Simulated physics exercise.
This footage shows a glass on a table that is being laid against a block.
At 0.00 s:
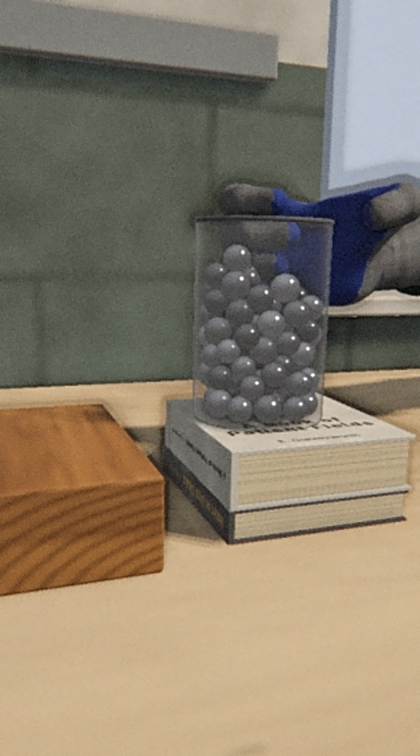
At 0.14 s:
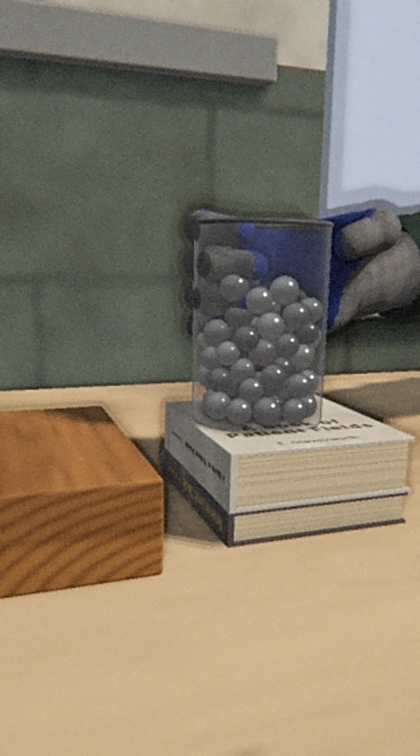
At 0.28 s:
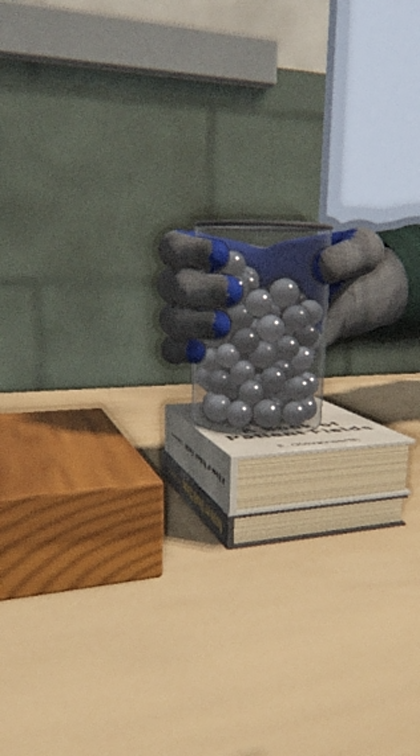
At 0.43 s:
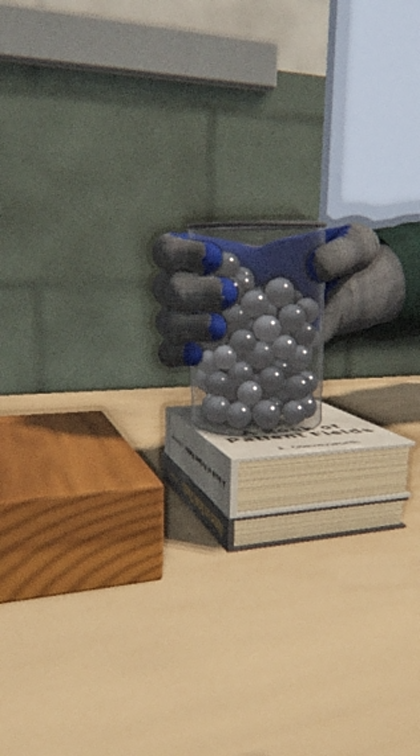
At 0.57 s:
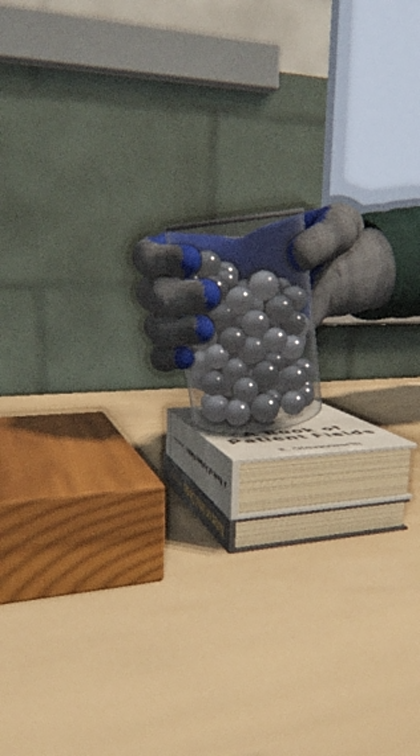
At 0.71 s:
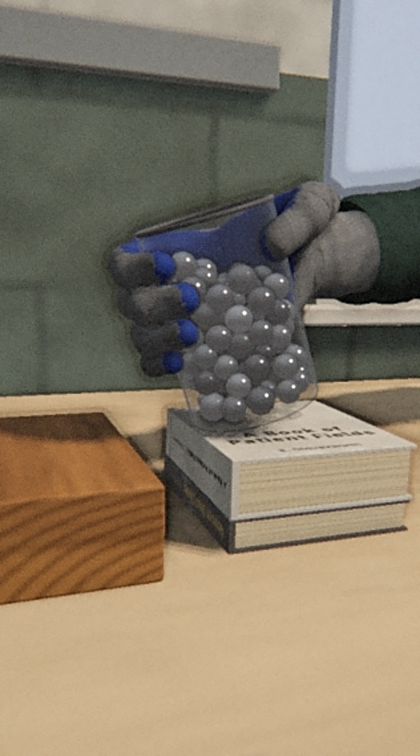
On a table, a gloved hand grips a glass of steel balls and tilts it left.
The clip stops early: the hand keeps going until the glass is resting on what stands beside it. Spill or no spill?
With it resting there, I'd say the filling gets out, some of it.
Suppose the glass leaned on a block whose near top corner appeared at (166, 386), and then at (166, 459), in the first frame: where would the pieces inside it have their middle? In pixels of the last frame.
The middle would end roughly at (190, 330) the first time, then roughly at (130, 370).
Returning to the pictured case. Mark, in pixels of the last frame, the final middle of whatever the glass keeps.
Somewhere about (101, 414).
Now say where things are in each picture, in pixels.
In the first frame, glass at (260, 320), three quarters full of steel balls; block at (37, 482), its top about level with the glass's foot.
In the second frame, glass at (259, 322), upright; rim at (200, 222); top of the contents at (259, 299).
In the third frame, glass at (259, 324), upright; rim at (200, 224); block at (36, 486).
In the fourth frame, glass at (256, 324), leaning 2°; rim at (193, 226); top of the contents at (255, 301).
In the fifth frame, glass at (245, 318), leaning 9°; rim at (169, 229); block at (37, 490).
In the sixth frame, glass at (230, 313), leaning 18°; rim at (139, 236); block at (37, 490), its top about level with the glass's foot.
After 1.06 s, the glass leans 39°; everything is still inside.
After 1.51 s, the glass leans 66°; everything is still inside.
After 1.99 s, the glass leans 93°; a small part of the steel balls out of it.
By the end (3.5 s), the glass rests on the block at 95°; about half of the steel balls out of it.
